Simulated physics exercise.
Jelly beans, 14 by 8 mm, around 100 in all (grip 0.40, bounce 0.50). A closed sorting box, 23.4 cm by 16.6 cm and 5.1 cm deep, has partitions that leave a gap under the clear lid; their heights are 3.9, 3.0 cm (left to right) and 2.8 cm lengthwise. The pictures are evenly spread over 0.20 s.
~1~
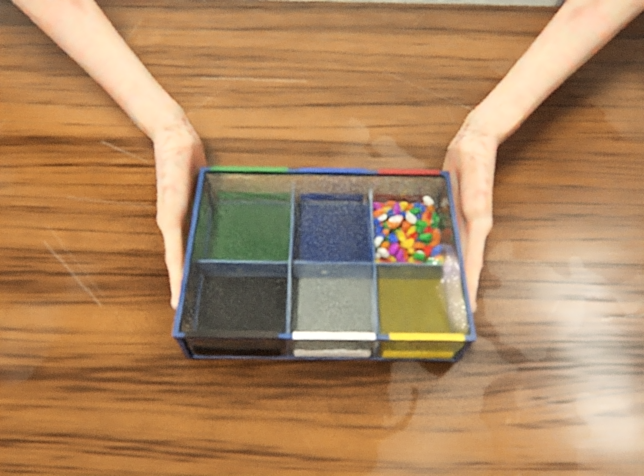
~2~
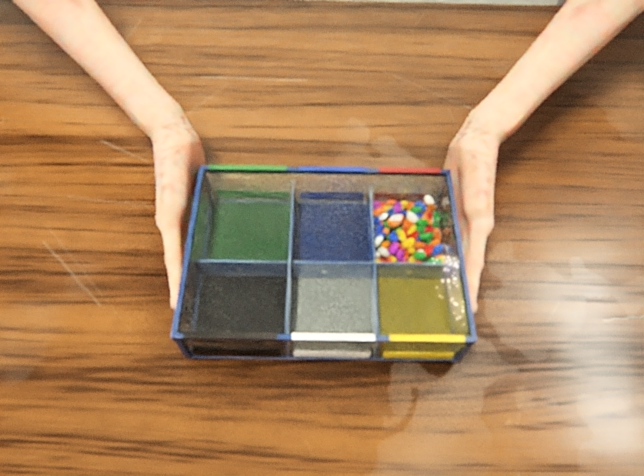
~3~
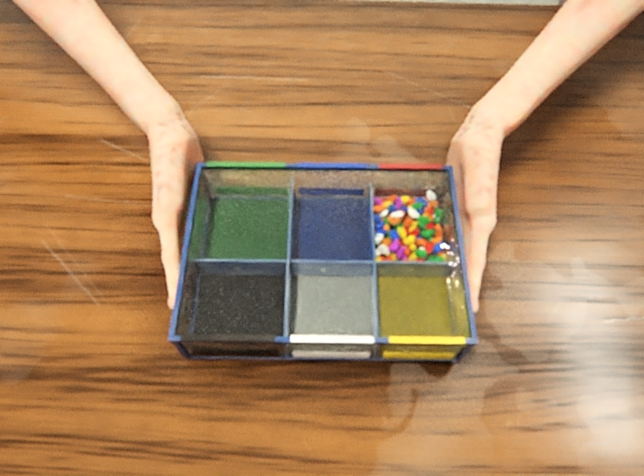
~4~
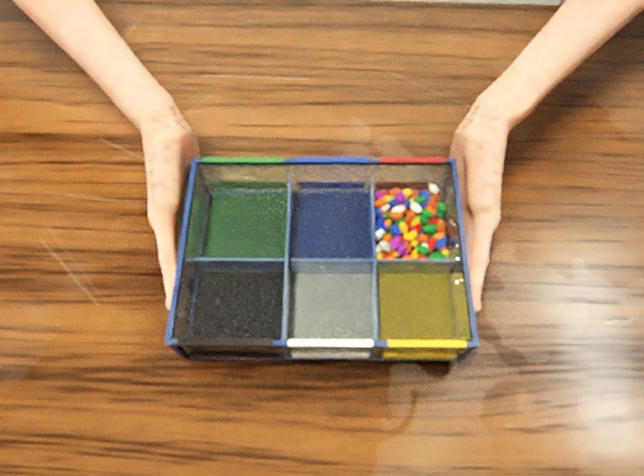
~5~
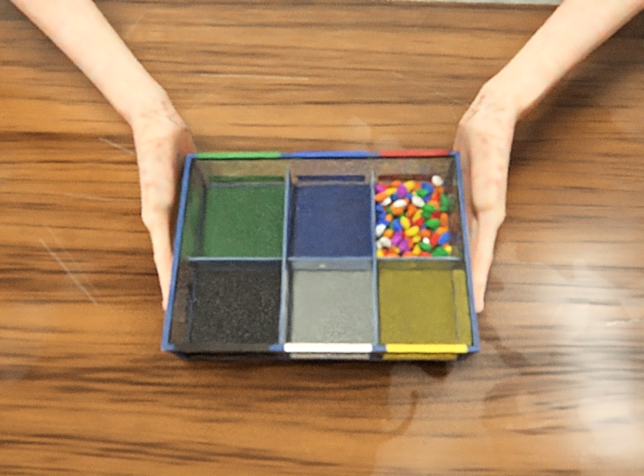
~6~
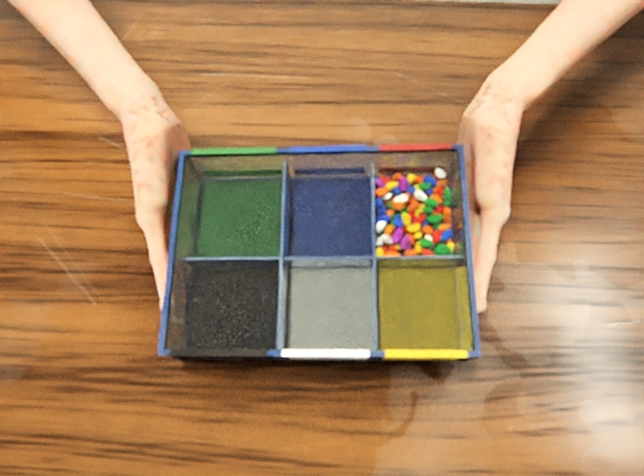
A clear-lidded box with six colored compartments was slowly tilted by two hands on a wooden table, its far edge rising slightly, while the colorful jelly beans stayed in the back right compartment.
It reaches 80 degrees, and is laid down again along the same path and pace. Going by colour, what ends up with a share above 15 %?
Red over, blue under, green under, yellow over, white over, black under.
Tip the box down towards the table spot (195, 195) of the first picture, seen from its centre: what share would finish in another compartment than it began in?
Some 25 per cent.
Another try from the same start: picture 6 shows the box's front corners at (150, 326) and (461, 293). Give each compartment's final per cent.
Red 40; blue 55; green 5; yellow 0; white 0; black 0.
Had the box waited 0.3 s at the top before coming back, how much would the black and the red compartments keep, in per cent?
In that case black 5, red 40.
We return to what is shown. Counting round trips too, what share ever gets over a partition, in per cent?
Some 60 per cent.
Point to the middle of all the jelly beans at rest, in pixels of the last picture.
Around (388, 322).
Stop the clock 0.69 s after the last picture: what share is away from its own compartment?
Some 25 per cent.
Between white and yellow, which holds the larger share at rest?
The white compartment.
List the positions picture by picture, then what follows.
The first frame shows box tilt 0 degrees, front corners at (179, 333) and (470, 337); red 100 %.
The second frame shows box tilt 1 degrees, front corners at (177, 334) and (471, 338).
The third frame shows box tilt 3 degrees, front corners at (175, 336) and (471, 340).
The fourth frame shows box tilt 6 degrees, front corners at (172, 340) and (473, 343), lowest corner left front.
The fifth frame shows box tilt 11 degrees, front corners at (168, 345) and (474, 347), lowest corner left front.
The sixth frame shows box tilt 15 degrees, front corners at (164, 350) and (474, 352), lowest corner left front; red 100 %.
Then, 0.69 s after the last picture, tilt 80 degrees; red 75 %, yellow 15 %, white 5 %.
Then, 1.15 s after the last picture, tilt 34 degrees; red 40 %, yellow 25 %, white 35 %.
Then, 1.68 s after the last picture, tilt 0 degrees; red 40 %, yellow 25 %, white 35 %.
In the end, red 40 %, blue 0 %, green 0 %, yellow 25 %, white 35 %, black 0 %.
